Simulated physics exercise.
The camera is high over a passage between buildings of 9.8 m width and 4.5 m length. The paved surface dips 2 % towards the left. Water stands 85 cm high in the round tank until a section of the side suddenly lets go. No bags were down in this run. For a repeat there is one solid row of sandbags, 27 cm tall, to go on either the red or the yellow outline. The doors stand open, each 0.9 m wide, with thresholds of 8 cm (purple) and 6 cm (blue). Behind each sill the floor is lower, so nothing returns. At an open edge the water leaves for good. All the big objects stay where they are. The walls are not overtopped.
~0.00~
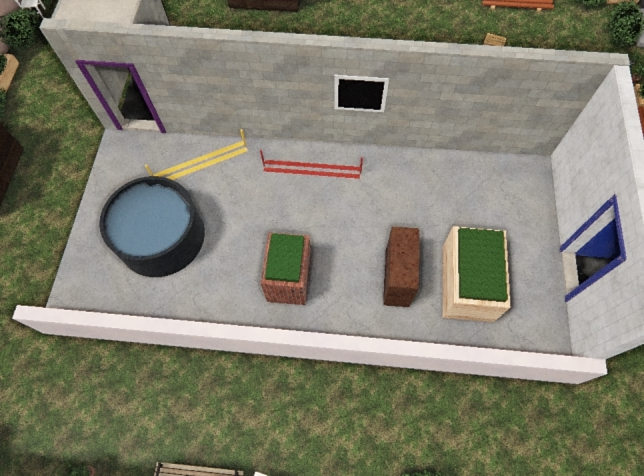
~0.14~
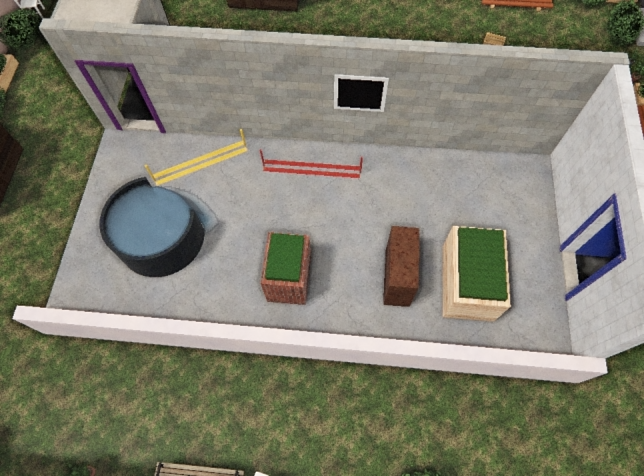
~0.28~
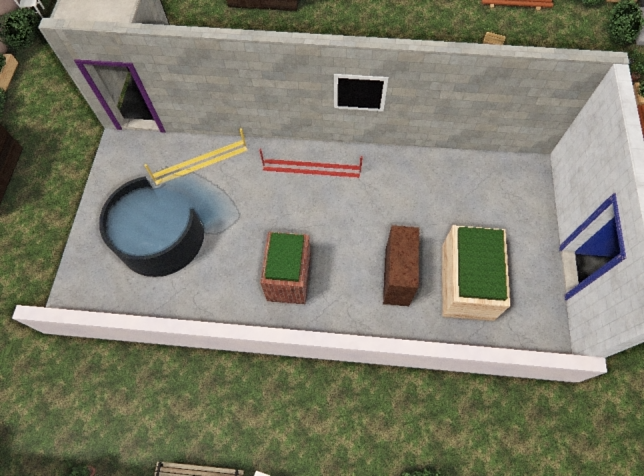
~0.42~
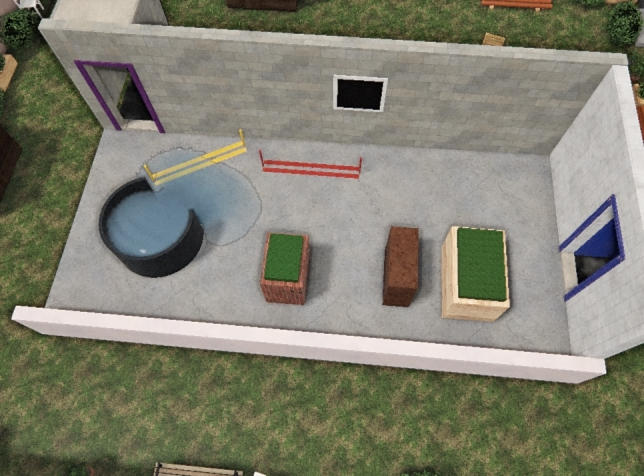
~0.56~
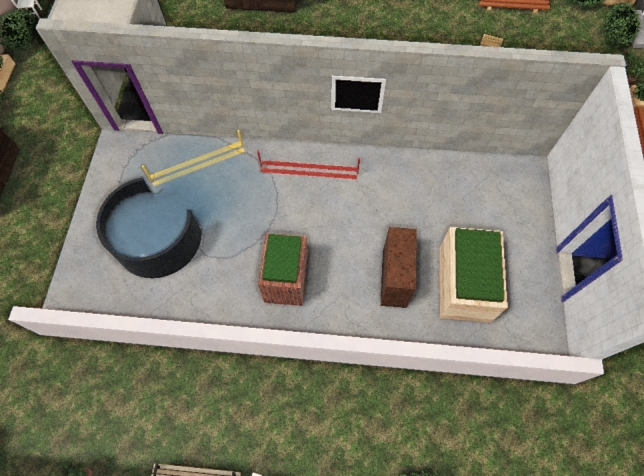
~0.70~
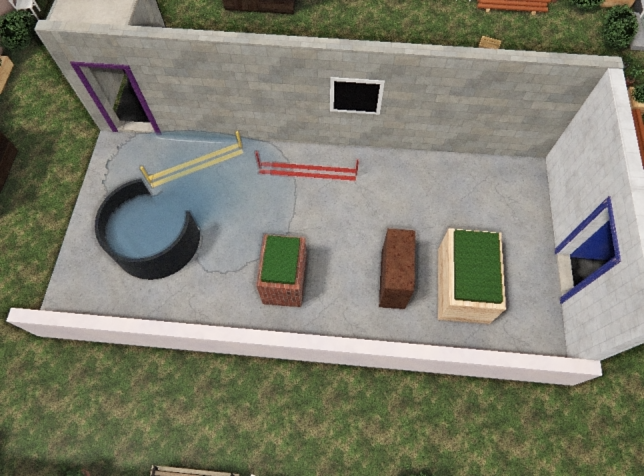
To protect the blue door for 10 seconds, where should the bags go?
The red mark.
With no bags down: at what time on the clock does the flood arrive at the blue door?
Blue 3.8 s.
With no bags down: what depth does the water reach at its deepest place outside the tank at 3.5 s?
Up to some 20 cm.
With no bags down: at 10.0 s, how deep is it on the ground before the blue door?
About 2.0 cm.
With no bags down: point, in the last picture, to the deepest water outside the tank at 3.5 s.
At about (537, 163).
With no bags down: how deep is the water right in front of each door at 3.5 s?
In cm: Purple 8, blue 0.
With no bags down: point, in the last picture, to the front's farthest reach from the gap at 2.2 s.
Near (486, 160).
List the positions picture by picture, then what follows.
Still water, 85 cm deep, in the round tank at (148, 218), in the first picture.
Water pours out on the round tank's far side and has run 0.7 m, to a hidden place; typically 8 cm deep outside, 85 cm at the round tank's back, in the second picture.
The front is at a hidden place, 1.1 m from the gap on the round tank's far side; 1.3 m2 of floor is under water; 81 cm left at the back of the round tank, in the third picture.
The front is at (162, 156), 1.5 m from the gap on the round tank's far side; 3.3 m2 of floor is under water; 74 cm left at the back of the round tank, in the fourth picture.
The front is at (181, 136), 1.9 m from the gap on the round tank's far side; 5.8 m2 of floor is under water; 71 cm left at the back of the round tank, in the fifth picture.
The front is at (280, 157), 2.4 m from the gap on the round tank's far side; 7.8 m2 of floor is under water; 60 cm left at the back of the round tank, in the sixth picture.
After 1.4 s water covers 25 % of the floor and is deepest (40 cm) near (210, 143) in the run without bags; in at the blue door, 0 L with no bags, 0 L with the row on red, 0 L on yellow.
After 2.2 s water covers 35 % of the floor and is deepest (25 cm) near (210, 143) in the run without bags; in at the blue door, 0 L with no bags, 0 L with the row on red, 0 L on yellow.
After 3.5 s water covers 50 % of the floor and is deepest (20 cm) near (537, 163) in the run without bags; in at the blue door, 0 L with no bags, 0 L with the row on red, 0 L on yellow.
After 6.0 s water covers 75 % of the floor and is deepest (10 cm) near (547, 364) in the run without bags; in at the blue door, 7 L with no bags, 2 L with the row on red, 22 L on yellow.
After 10.0 s water covers 85 % of the floor and is deepest (10 cm) near (308, 271) in the run without bags; in at the blue door, 7 L with no bags, 2 L with the row on red, 22 L on yellow.
